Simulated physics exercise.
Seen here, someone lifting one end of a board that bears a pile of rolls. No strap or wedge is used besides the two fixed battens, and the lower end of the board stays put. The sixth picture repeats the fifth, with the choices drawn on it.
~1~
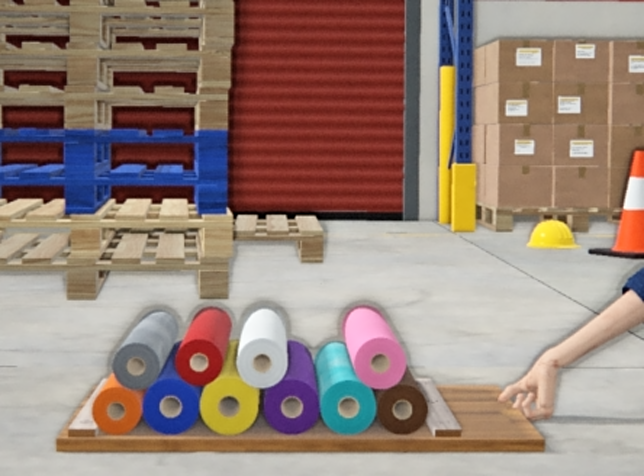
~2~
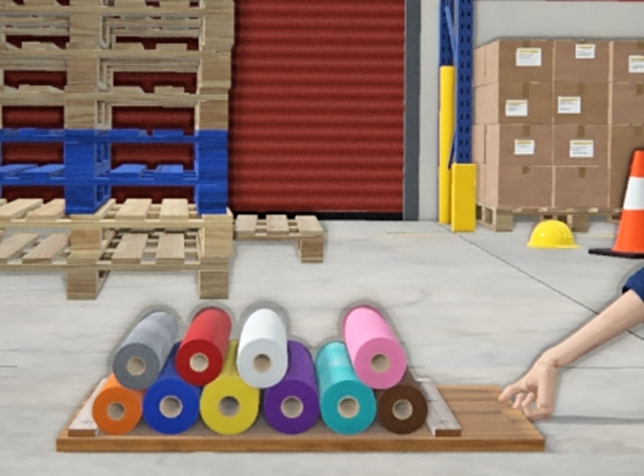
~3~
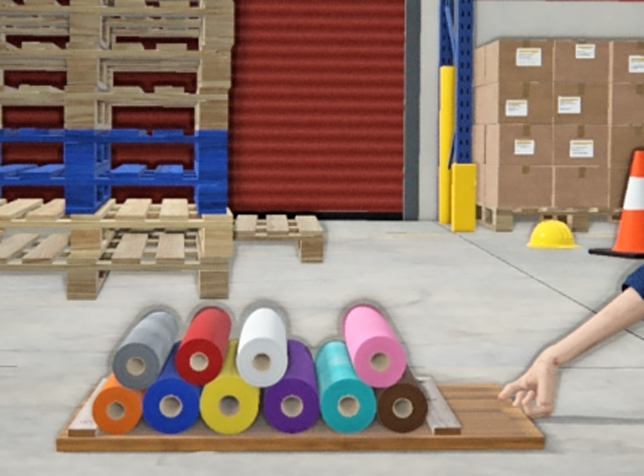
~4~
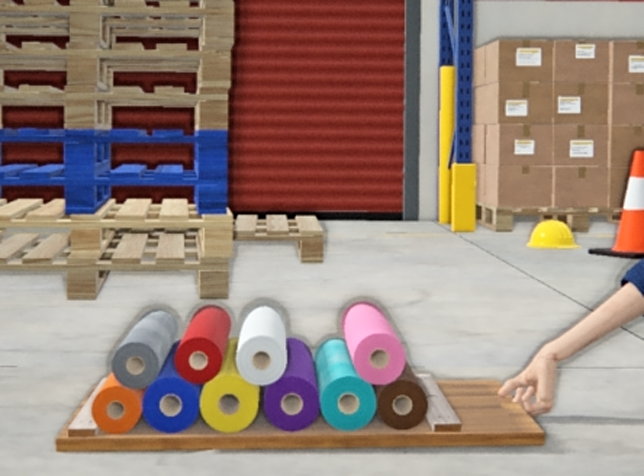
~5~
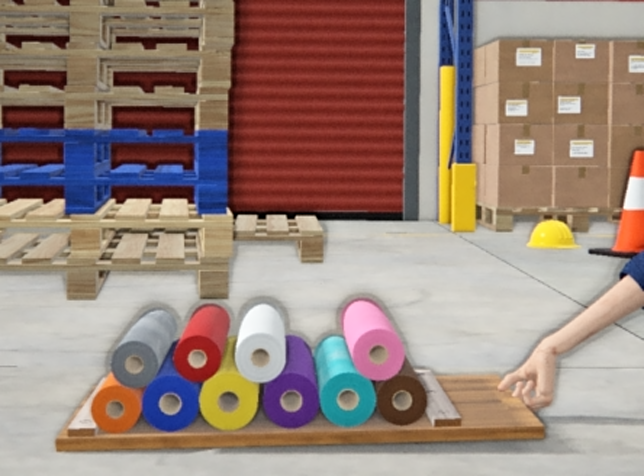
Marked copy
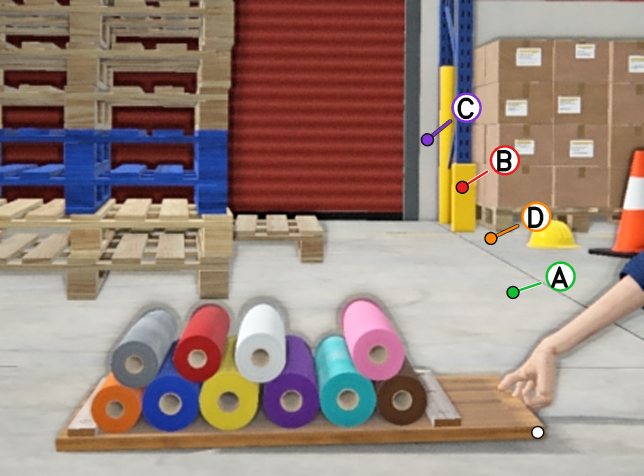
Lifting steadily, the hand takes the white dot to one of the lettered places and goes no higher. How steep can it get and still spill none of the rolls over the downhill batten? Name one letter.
It can be raised to A.
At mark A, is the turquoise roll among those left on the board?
Yes.
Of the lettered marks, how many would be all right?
One of the four.
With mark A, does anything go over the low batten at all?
No.
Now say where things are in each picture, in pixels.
White roll (262, 363); grey roll (136, 366); pink roll (380, 363), in the first picture.
Pink roll (380, 363); board (299, 411), in the second picture.
Board (299, 410); turquoise roll (348, 406); brown roll (403, 408); yellow roll (229, 405), in the third picture.
Board (299, 408); orange roll (116, 410); yellow roll (229, 404); blue roll (171, 405), in the fourth picture.
Board (299, 405); orange roll (115, 409); blue roll (171, 404), in the fifth picture.
On the marked copy, A at (513, 293); B at (462, 188); C at (427, 140); D at (491, 239); the white dot at (538, 432).
With A. Early on, board at 14°.
Further on, board at 19°.
At the end, board at 19°, none over the low batten.
As for the rest, B ten over the low batten; C ten over the low batten; D ten over the low batten.
